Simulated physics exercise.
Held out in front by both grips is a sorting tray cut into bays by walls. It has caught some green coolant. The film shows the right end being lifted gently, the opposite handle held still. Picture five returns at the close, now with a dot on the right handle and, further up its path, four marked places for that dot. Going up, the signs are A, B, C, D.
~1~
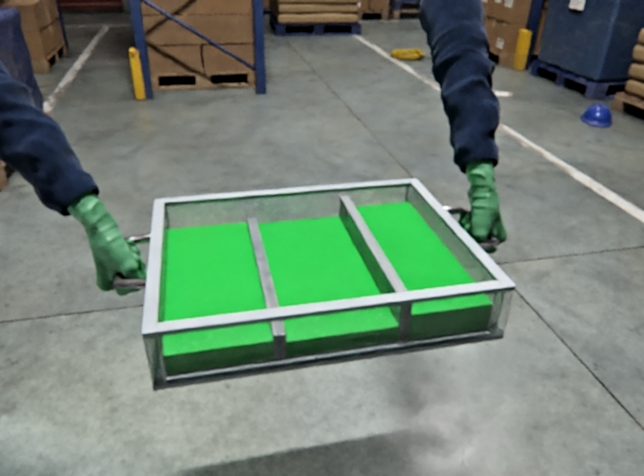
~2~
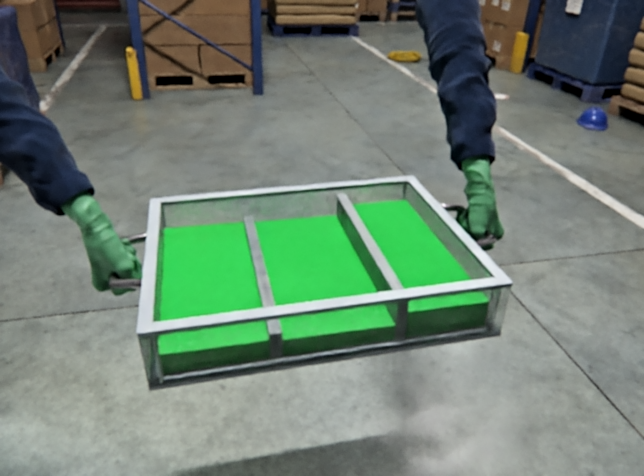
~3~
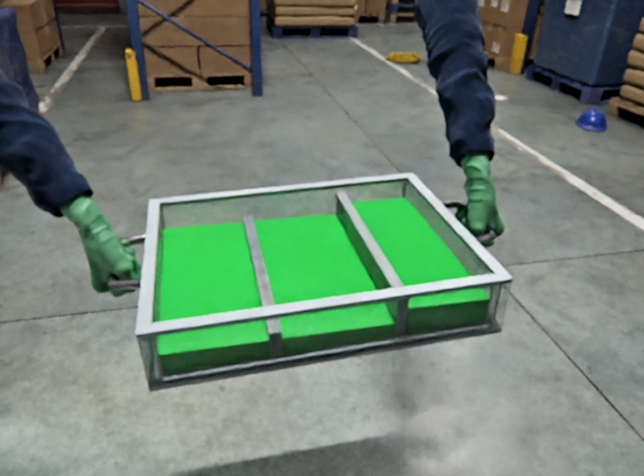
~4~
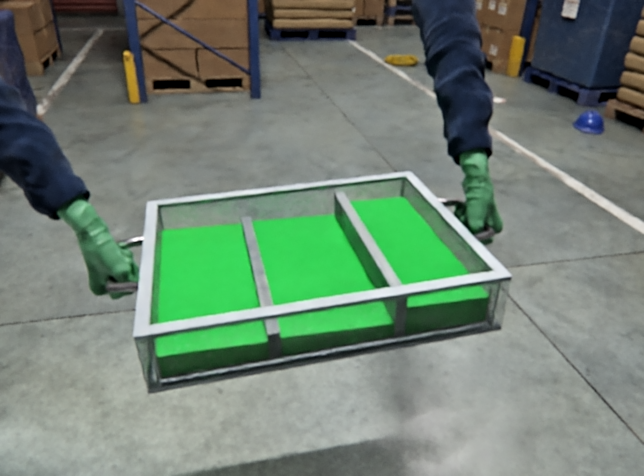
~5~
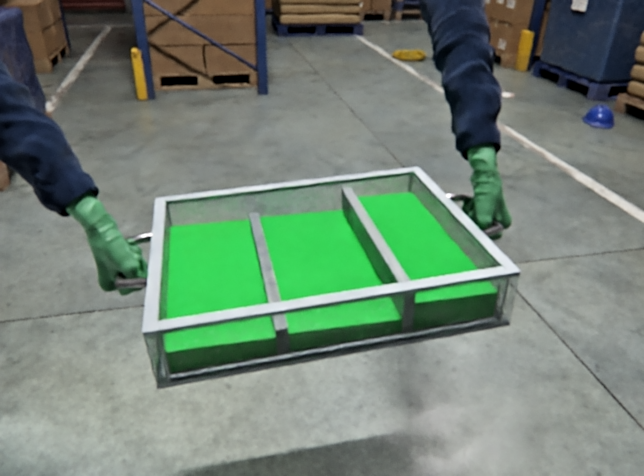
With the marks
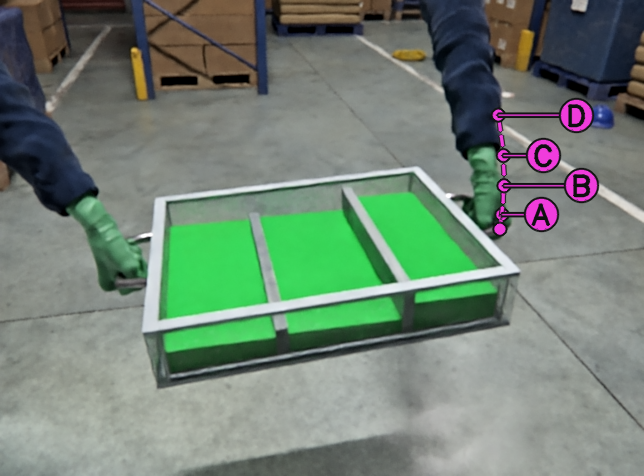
The footage shows two green-gloved hands holding a clear-sided, metal-framed tray of bright green coolant, split into three bays, above a warehouse floor; the tray shifts slightly left and then back right, its right side rising a little.
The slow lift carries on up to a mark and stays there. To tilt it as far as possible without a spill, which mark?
Use stop D.
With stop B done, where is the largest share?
That is the right bay.
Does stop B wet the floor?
No.
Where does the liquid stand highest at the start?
It is the right one.
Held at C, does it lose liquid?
No.
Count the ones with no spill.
All of them.
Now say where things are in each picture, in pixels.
The tray is level; deepest in the right bay, at (408, 249), shallowest in the middle; right handle at (478, 226), in the first frame.
Tipped about 1° down to the left; no wall is crossed; right handle at (475, 223), in the second frame.
Tipped about 2° down to the left; no wall is crossed; right handle at (475, 219), in the third frame.
Tipped about 3° down to the left; no wall is crossed; right handle at (474, 217), in the fourth frame.
Tipped about 3° down to the left; deepest in the right bay, at (411, 238), shallowest in the middle; right handle at (482, 212), in the fifth frame.
In magenta, A at (501, 214); B at (503, 185); C at (503, 155); D at (498, 115).
Choosing A, nothing spills; the right bay holds the most.
Choosing B, nothing spills; the right bay holds the most.
Choosing C, nothing spills; the left bay holds the most.
Choosing D, nothing spills; the left bay holds the most.
